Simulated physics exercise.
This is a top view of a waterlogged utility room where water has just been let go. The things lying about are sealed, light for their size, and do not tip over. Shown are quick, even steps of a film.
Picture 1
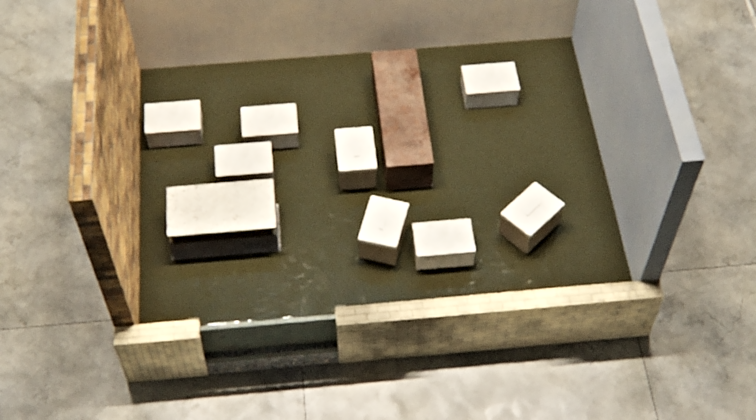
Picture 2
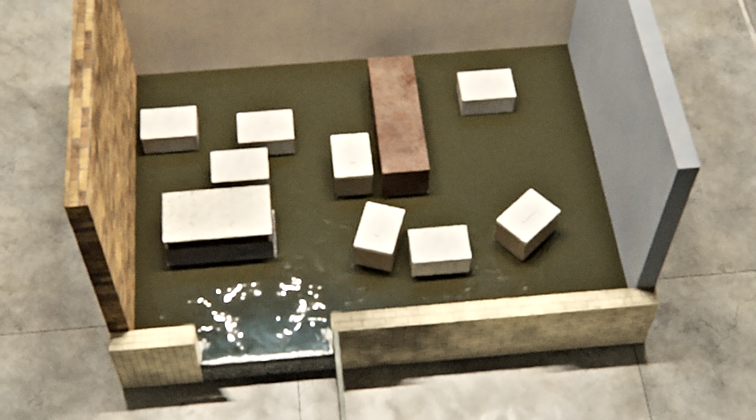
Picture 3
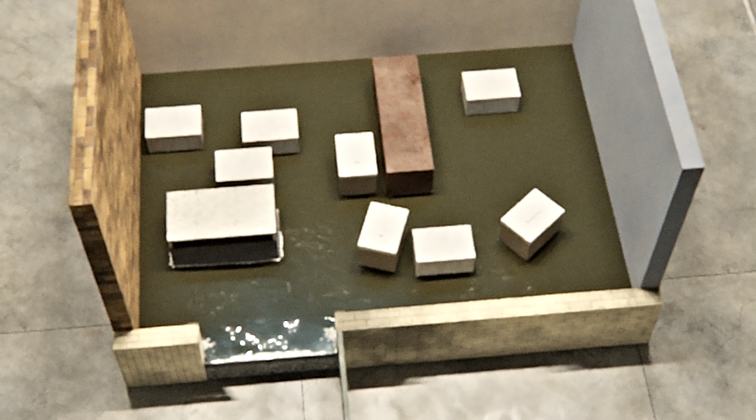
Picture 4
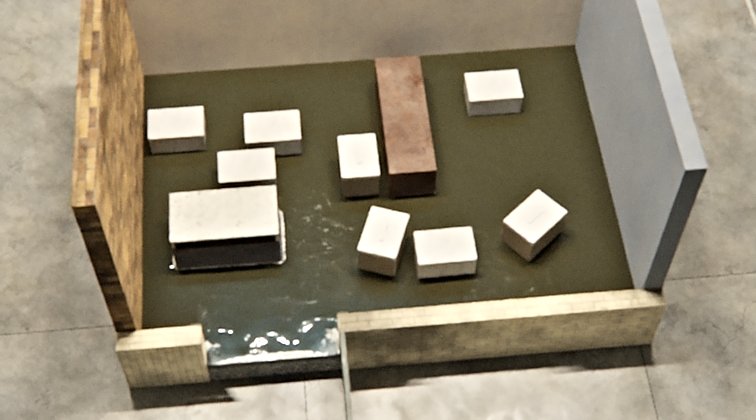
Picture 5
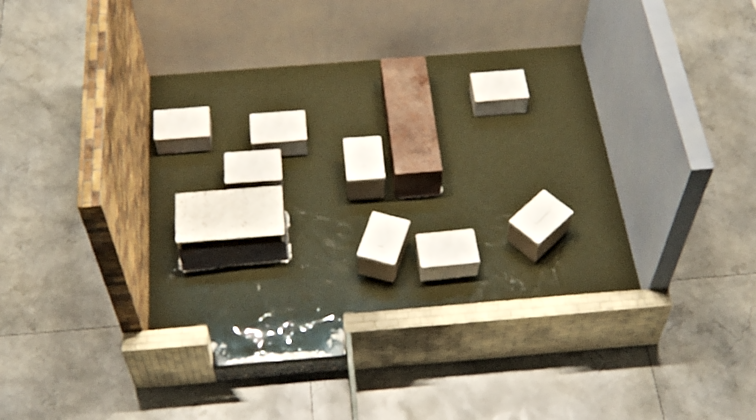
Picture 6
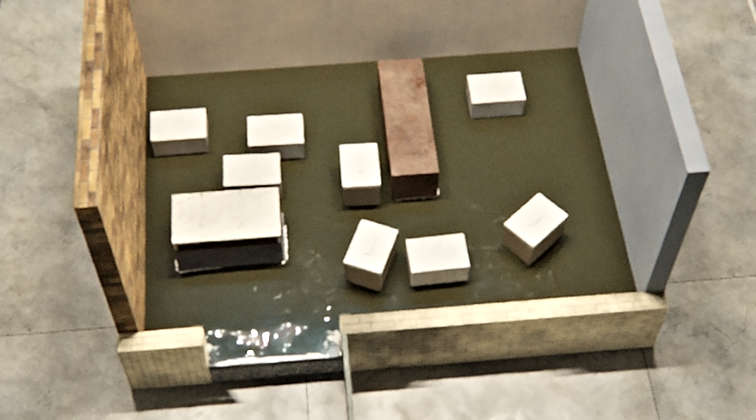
Water pours through a gap in the front wall while the pale blocks barely shift.
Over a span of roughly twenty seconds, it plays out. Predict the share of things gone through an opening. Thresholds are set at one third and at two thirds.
I would say one third up to two thirds.
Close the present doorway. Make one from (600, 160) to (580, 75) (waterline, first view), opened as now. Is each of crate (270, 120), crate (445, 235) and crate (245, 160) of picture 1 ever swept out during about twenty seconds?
Outcome by item: Retained / exited / retained.
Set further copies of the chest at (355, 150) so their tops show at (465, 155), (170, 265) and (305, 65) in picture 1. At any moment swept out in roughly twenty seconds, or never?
Summary in sequence: Exits at some point, exits at some point, never leaves.
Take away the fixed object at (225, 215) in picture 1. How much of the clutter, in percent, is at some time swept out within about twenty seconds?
My guess is close to 90 per cent of them.
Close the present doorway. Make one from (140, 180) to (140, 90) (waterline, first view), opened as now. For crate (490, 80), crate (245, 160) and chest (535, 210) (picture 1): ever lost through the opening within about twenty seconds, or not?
Object one: Remains; object two: Leaves; object three: Remains.
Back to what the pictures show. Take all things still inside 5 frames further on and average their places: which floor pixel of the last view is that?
Around (345, 224).
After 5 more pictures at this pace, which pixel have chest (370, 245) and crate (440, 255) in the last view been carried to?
My guess: Roughly (287, 325), then roughly (385, 274).
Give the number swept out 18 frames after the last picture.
Count: 2.
A moment on, 0 of 8 are out; 8 afloat.
Next, 2 of 8 are out; 6 afloat.
Later, 4 of 8 are out; 4 afloat.
In the end, 4 of 8 are out; 4 afloat.
